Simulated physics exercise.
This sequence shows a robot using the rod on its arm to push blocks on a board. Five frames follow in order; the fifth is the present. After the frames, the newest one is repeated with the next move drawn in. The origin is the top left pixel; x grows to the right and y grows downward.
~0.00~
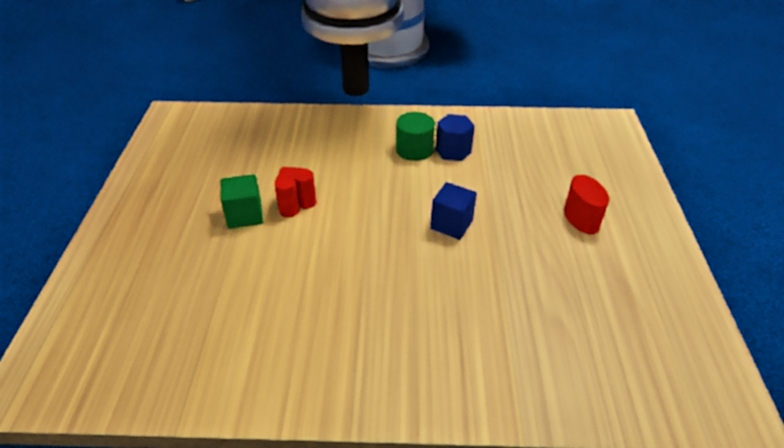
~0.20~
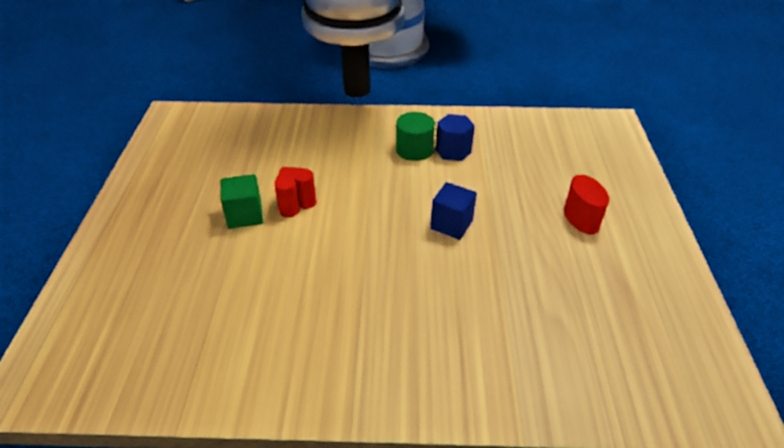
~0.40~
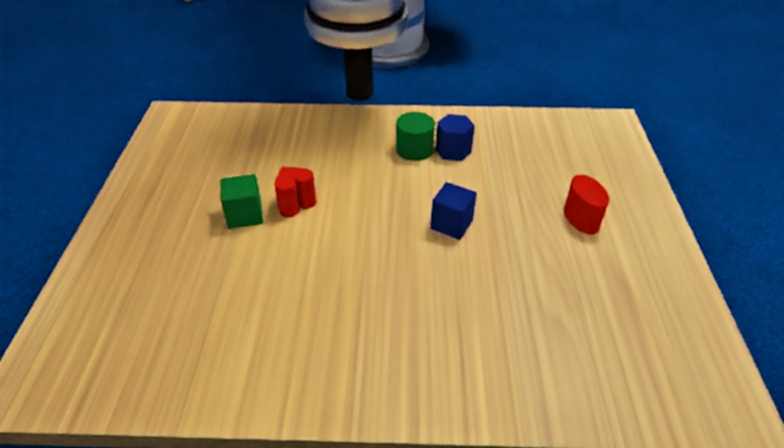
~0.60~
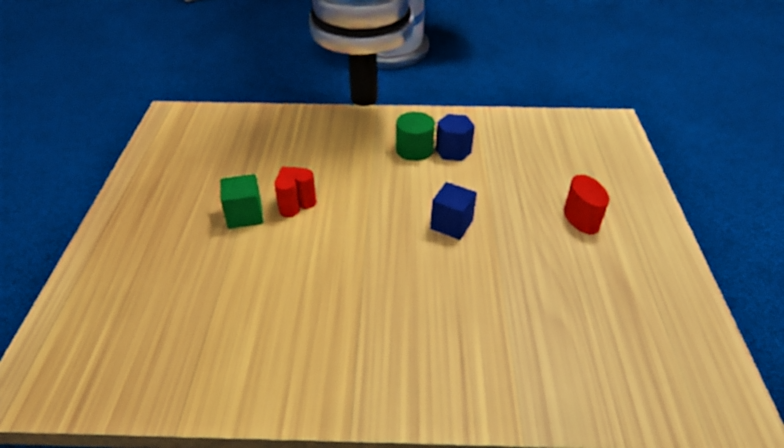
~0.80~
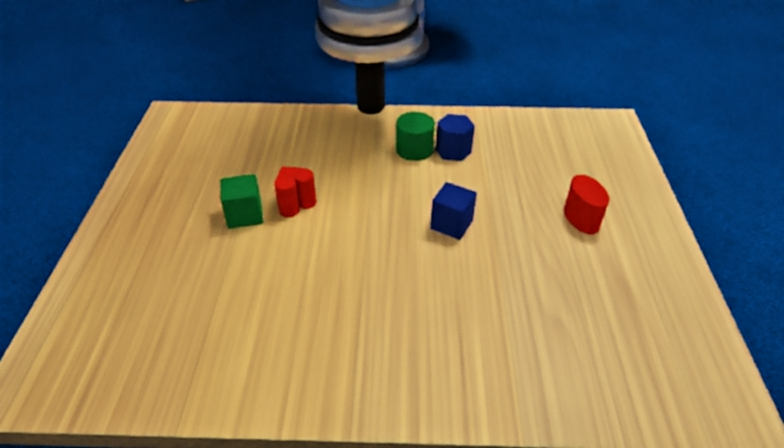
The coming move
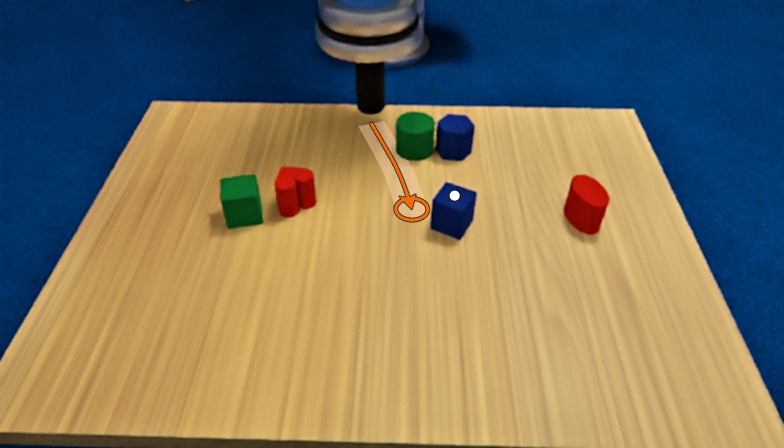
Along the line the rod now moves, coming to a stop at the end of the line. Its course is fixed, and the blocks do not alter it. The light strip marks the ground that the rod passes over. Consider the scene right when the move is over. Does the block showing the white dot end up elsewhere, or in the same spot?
The answer is that it remains undisturbed.
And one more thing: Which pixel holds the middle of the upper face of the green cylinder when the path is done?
Its top centre lands on (430, 133).
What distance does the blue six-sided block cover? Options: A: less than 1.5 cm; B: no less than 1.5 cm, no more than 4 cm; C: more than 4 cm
Option A.
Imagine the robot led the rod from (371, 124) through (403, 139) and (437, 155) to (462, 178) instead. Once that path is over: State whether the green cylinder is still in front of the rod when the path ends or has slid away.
At that point it is up front.
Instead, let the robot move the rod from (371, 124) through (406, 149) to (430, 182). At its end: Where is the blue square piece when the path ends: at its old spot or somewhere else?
Well, the blue square piece holds its place.
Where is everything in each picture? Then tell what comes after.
The first picture shows rod tip (356, 90); block tops, green cylinder (416, 122); blue square piece (455, 196); blue six-sided block (456, 123).
The second picture shows rod (357, 91); blocks unchanged.
The third picture shows rod (360, 94); blocks unchanged.
The fourth picture shows rod (364, 99); blocks unchanged.
The fifth picture shows rod (371, 107); green cylinder (416, 122); blue square piece (455, 196); blue six-sided block (456, 123).
Path on the board, from (371, 124) over (394, 162) to (412, 209); the dot is on the blue square piece.
On the path given first. One third of the way, rod (386, 132); green cylinder (421, 125); blue six-sided block (459, 123).
Two thirds of the way, rod (401, 160); green cylinder (430, 133); blue six-sided block (463, 122).
At the end, rod (412, 192); green cylinder (430, 133); blue square piece in place; blue six-sided block (463, 122).
